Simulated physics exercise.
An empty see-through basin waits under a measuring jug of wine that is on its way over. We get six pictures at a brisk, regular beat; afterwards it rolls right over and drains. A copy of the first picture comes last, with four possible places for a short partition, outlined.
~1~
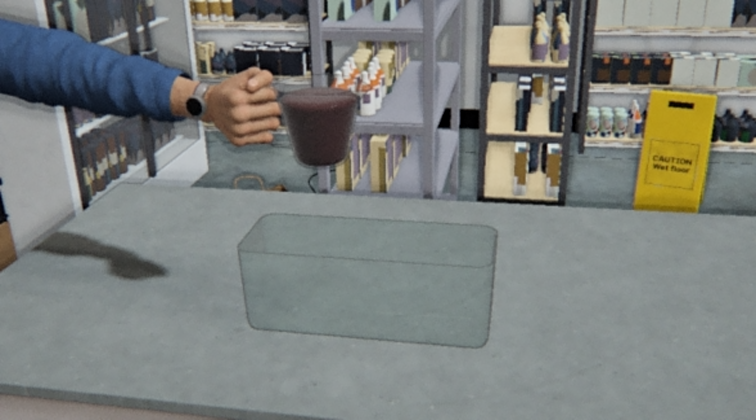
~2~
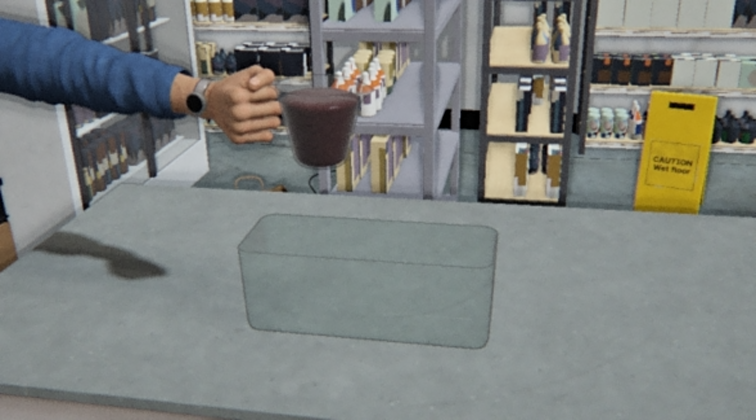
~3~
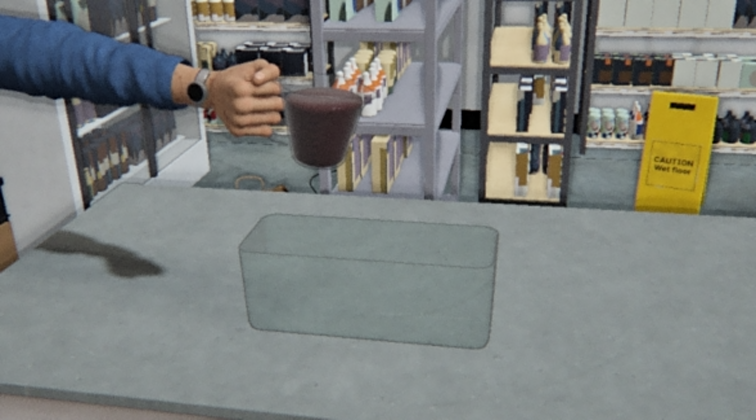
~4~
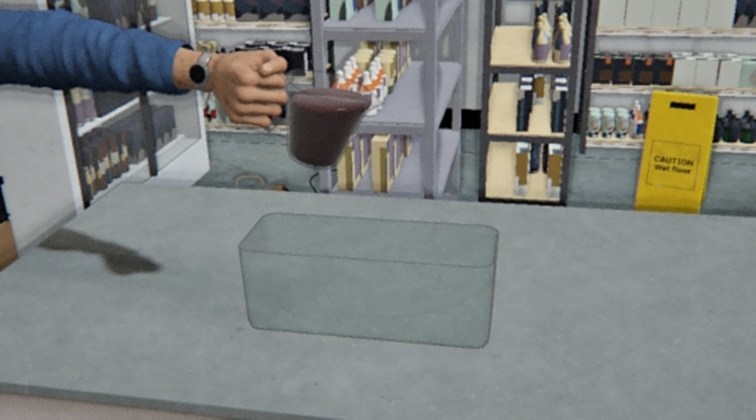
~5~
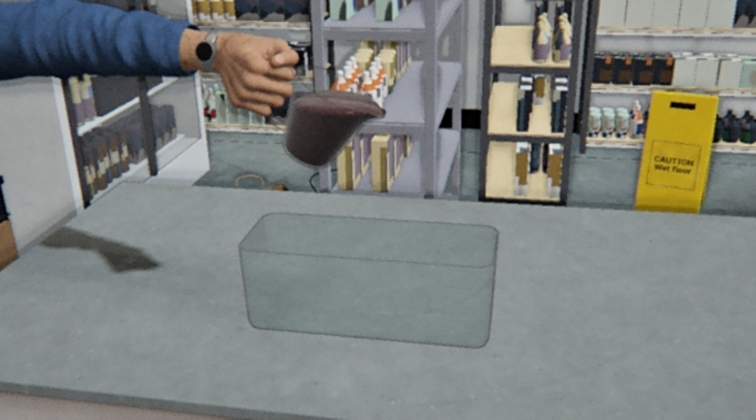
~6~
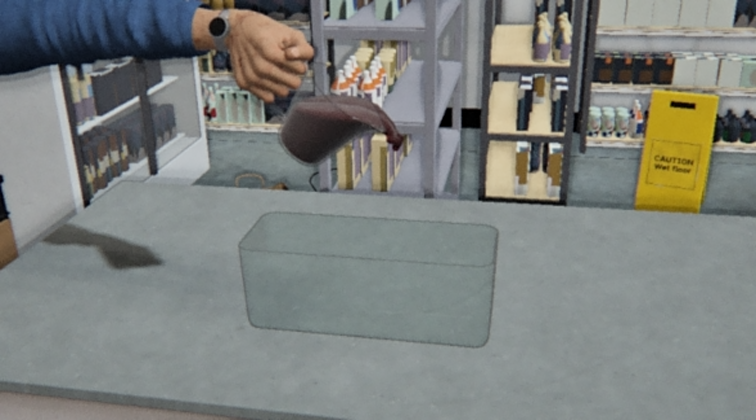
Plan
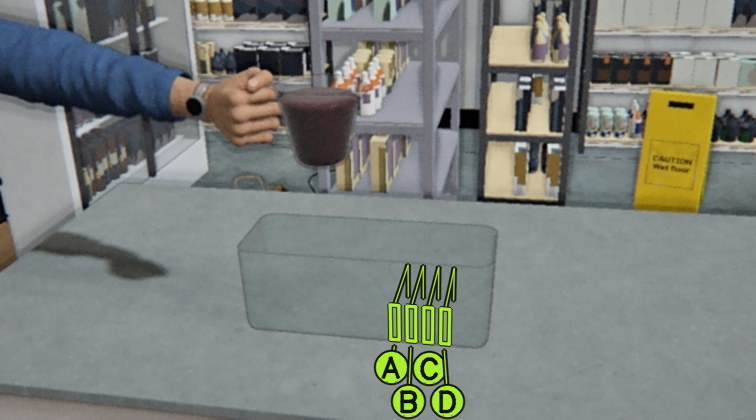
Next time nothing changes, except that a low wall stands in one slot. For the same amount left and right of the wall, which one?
B is best.
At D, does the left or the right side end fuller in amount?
More ends on the left.
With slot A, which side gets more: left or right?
The right one.
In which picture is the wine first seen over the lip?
In picture 5.
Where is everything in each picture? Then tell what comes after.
Upright, lip at (371, 88); basin from (249, 325) to (488, 345); nothing has left yet.
Upright, lip at (372, 91); nothing has left yet.
Tipped about 7°, lip at (376, 96); nothing has left yet.
Tipped about 16°, lip at (381, 104); nothing has left yet.
Tipped about 27°, lip at (384, 116); wine is over the lip, down to (384, 116).
Tipped about 41°, lip at (384, 130); wine is over the lip, down to (397, 147).
On the marked copy, A at (394, 346); B at (410, 347); C at (427, 349); D at (444, 350).
With A, about 25 % ends left of the wall and 73 % right of it.
With B, about 53 % ends left of the wall and 46 % right of it.
With C, about 77 % ends left of the wall and 20 % right of it.
With D, about 94 % ends left of the wall and 3 % right of it; 3 % is lost outside.
